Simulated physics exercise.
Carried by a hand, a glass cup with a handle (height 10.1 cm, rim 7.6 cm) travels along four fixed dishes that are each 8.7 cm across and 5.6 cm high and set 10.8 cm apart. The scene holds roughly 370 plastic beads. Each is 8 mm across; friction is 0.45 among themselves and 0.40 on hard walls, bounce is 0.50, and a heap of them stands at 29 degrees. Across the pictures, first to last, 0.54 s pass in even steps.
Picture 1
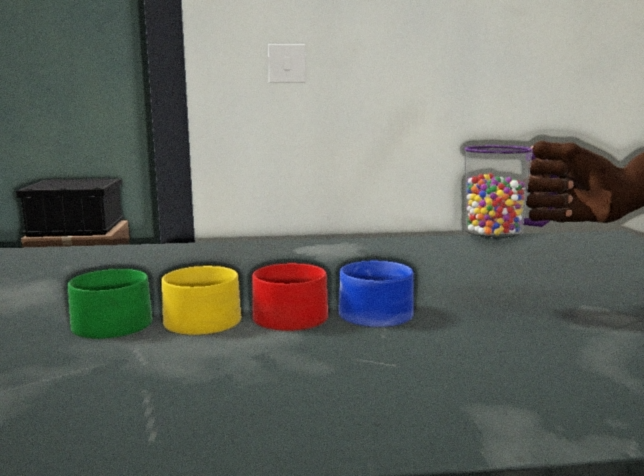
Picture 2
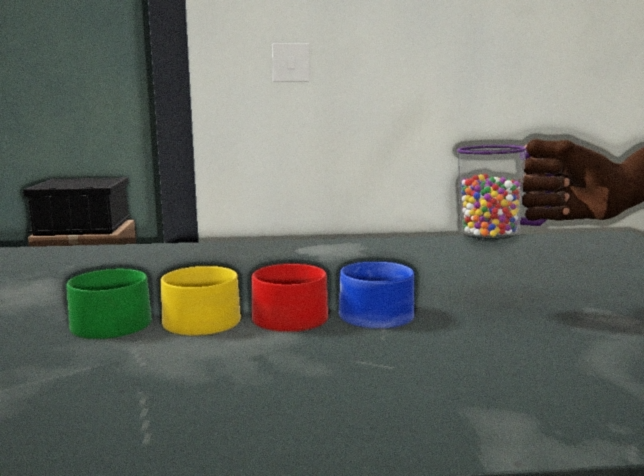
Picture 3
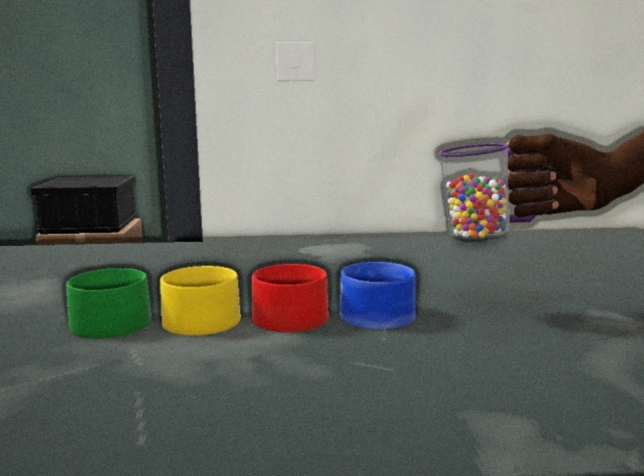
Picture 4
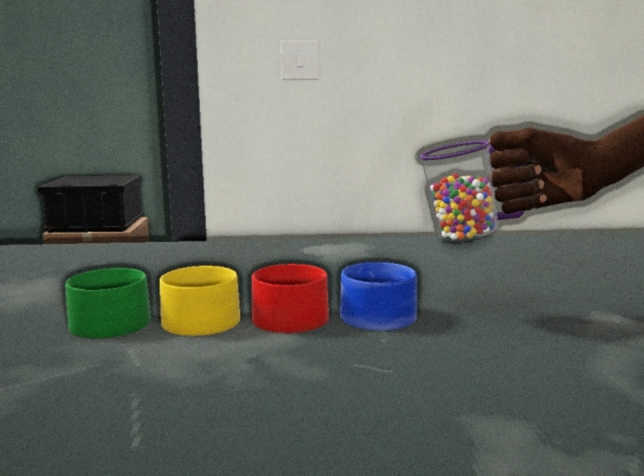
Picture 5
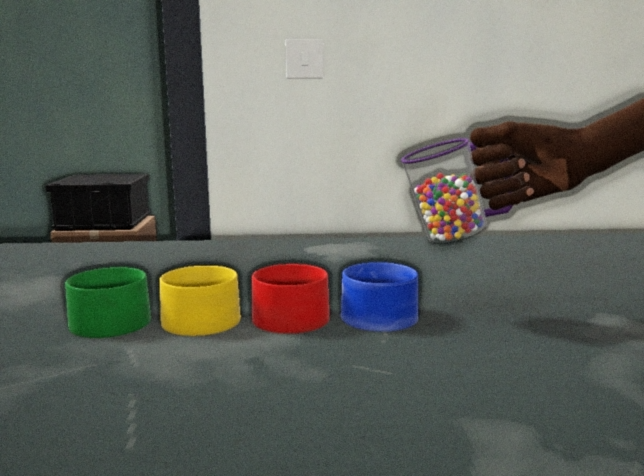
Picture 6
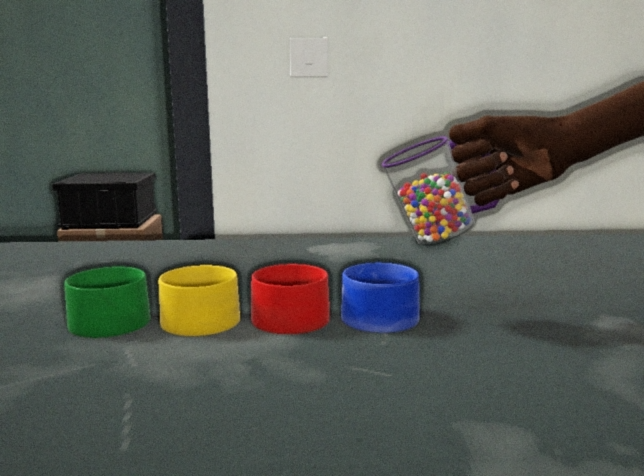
A hand at the right holds a clear cup with a purple rim, partly filled with small multicoloured beads, above a grey tabletop seen from the front and slightly above. Green, yellow, red and blue dishes sit in a row from left to centre, before a pale wall, dark green panel and black box. The hand carries the cup leftward, gradually tilting it left, while the background shifts slightly right.
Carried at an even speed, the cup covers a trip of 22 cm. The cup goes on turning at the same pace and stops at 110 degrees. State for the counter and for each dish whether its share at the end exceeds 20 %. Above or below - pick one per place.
Red: Above; blue: Below; green: Below; yellow: Below; counter: Above.
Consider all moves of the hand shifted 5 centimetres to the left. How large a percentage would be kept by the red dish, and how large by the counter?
Red: 0, counter: 0.
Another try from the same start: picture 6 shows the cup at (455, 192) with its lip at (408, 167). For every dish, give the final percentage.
Per cent kept: Red 50, blue 0, green 0, yellow 0.
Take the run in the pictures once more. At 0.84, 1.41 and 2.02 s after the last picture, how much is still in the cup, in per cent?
First 100, then 100, then 30 per cent.
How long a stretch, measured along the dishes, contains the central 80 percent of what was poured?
It spans about 11 centimetres along the dishes.
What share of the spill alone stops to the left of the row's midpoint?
60 per cent.
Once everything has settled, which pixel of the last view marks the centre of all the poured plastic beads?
My guess is close to (268, 312).
Then, 0.84 s after the last picture, tilt 63 degrees; cup holds 100 %.
Then, 1.41 s after the last picture, tilt 91 degrees; cup holds 100 %.
Then, 2.02 s after the last picture, tilt 110 degrees; cup holds 30 %, red 35 %.
In the end, red 50 %, blue 0 %, green 0 %, yellow 5 %, counter 45 %.
